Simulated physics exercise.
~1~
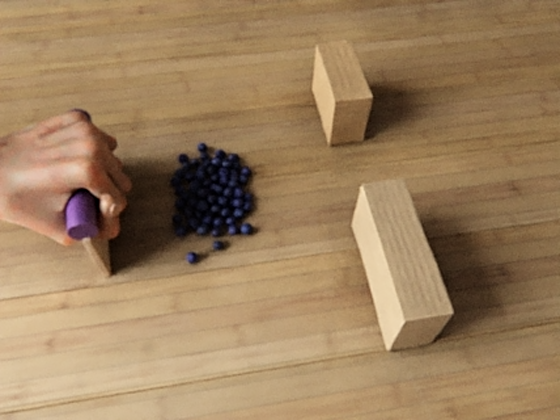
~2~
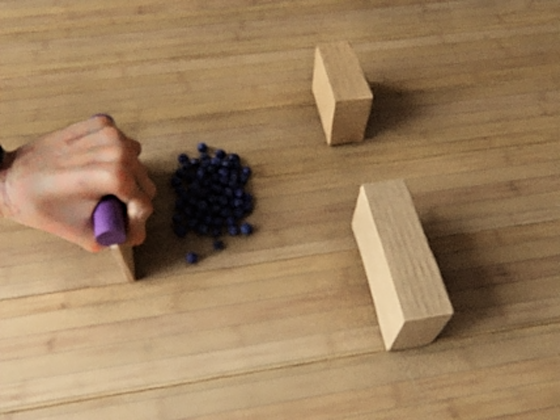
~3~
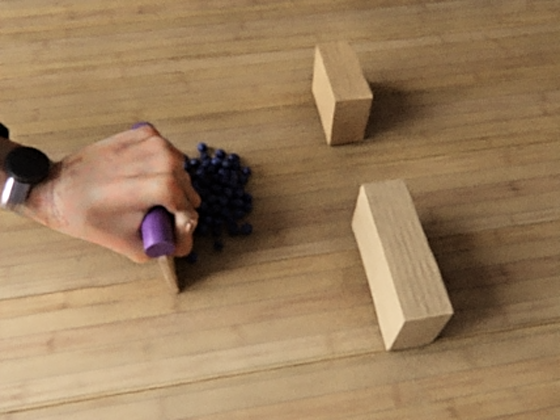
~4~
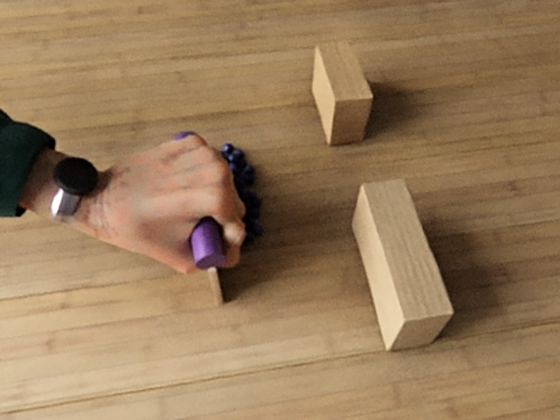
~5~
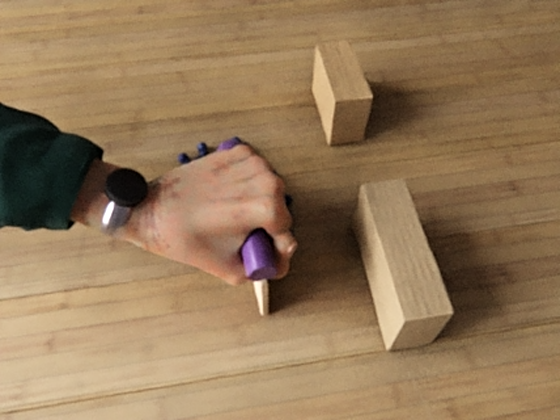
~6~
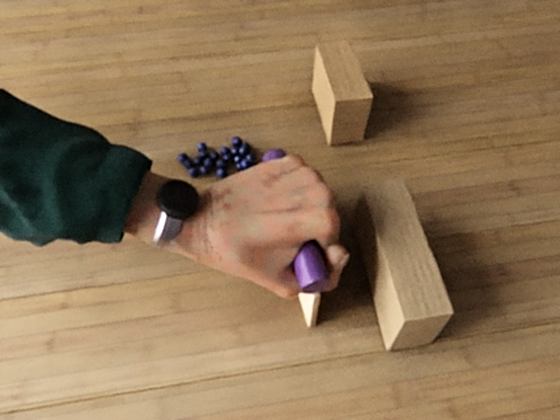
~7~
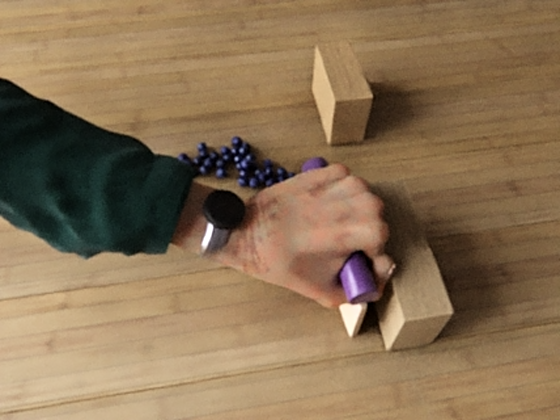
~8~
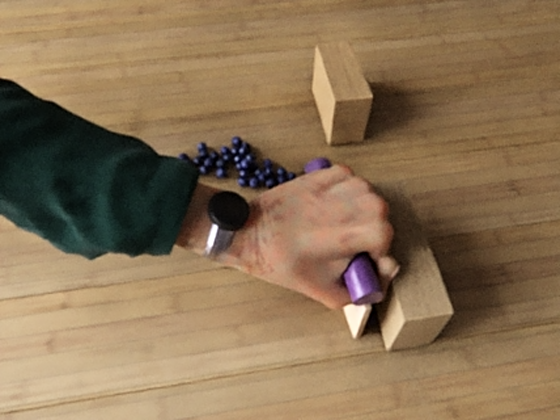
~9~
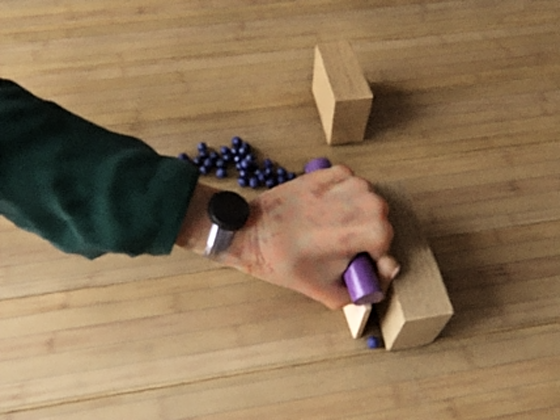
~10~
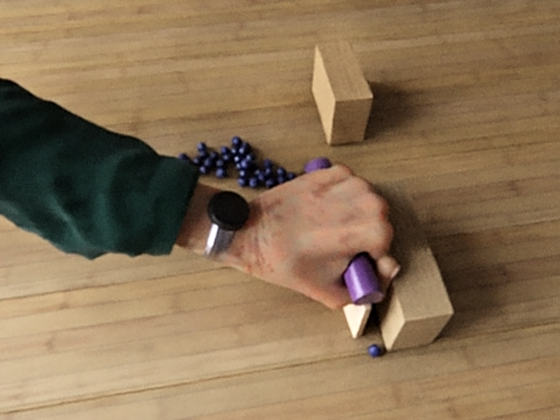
A hand gripping a purple-handled scraper with a pale blade moves across a pale wooden tabletop, seen from above. A heap of dark blue-purple berries lies just right of it, and two light wooden blocks stand further right with a gap between them. The hand pushes steadily rightward into the heap, and a dark watch and green sleeve follow into view. Some berries are left trailing behind its upper edge. The scraper halts against the nearer, lower block, where one berry rolls out below, while the upper gap stays almost empty.
